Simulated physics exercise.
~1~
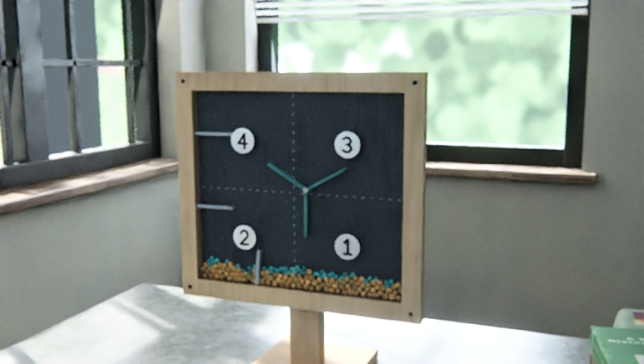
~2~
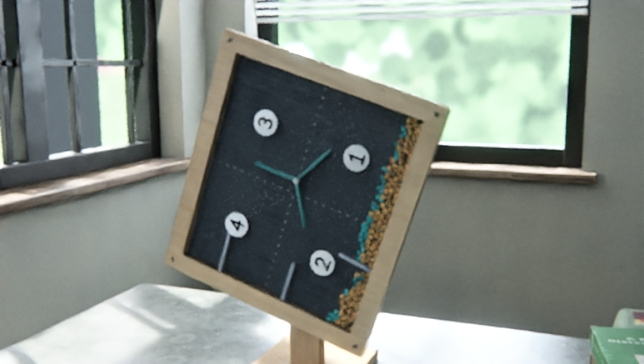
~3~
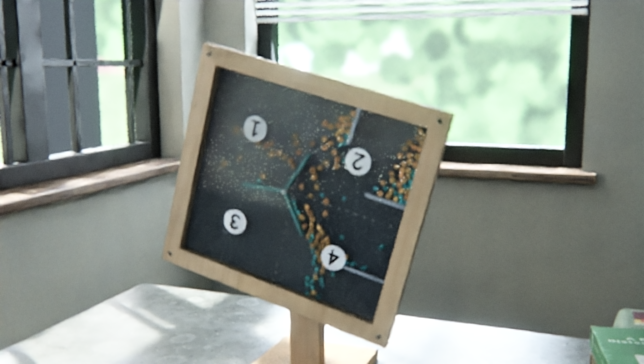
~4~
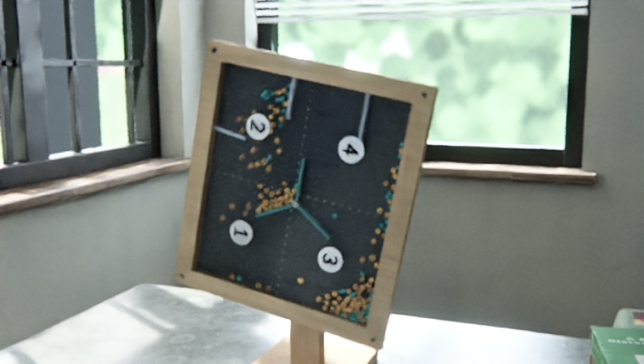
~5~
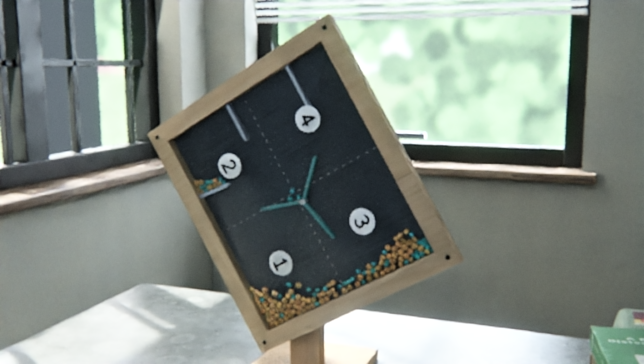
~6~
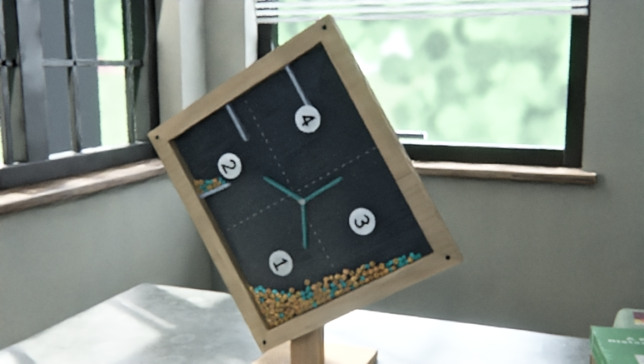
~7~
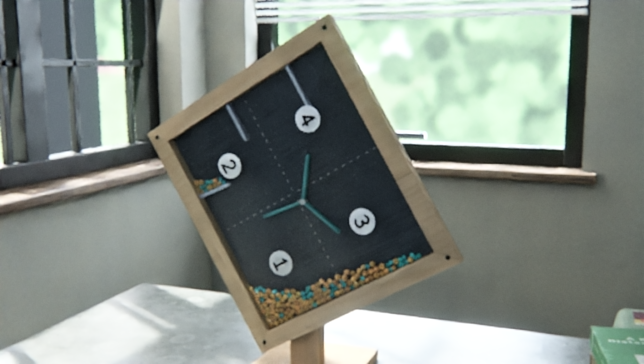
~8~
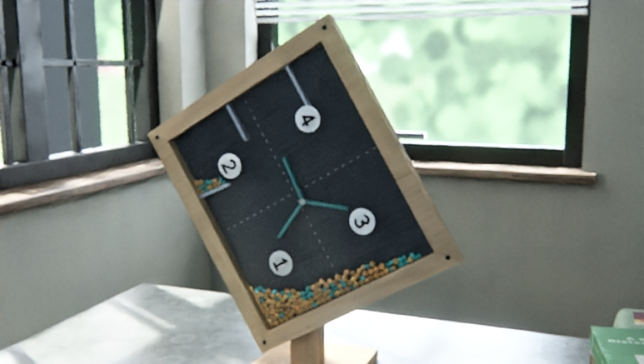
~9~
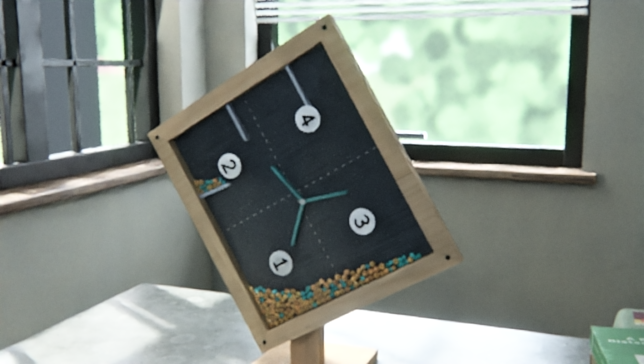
In this clip, a square wooden-framed box with a dark face turns anticlockwise on its stand, sending orange and turquoise beads tumbling past a three-armed spinner, then stops tilted, with most beads piled along the lower edge and a few caught on a small ledge at left.
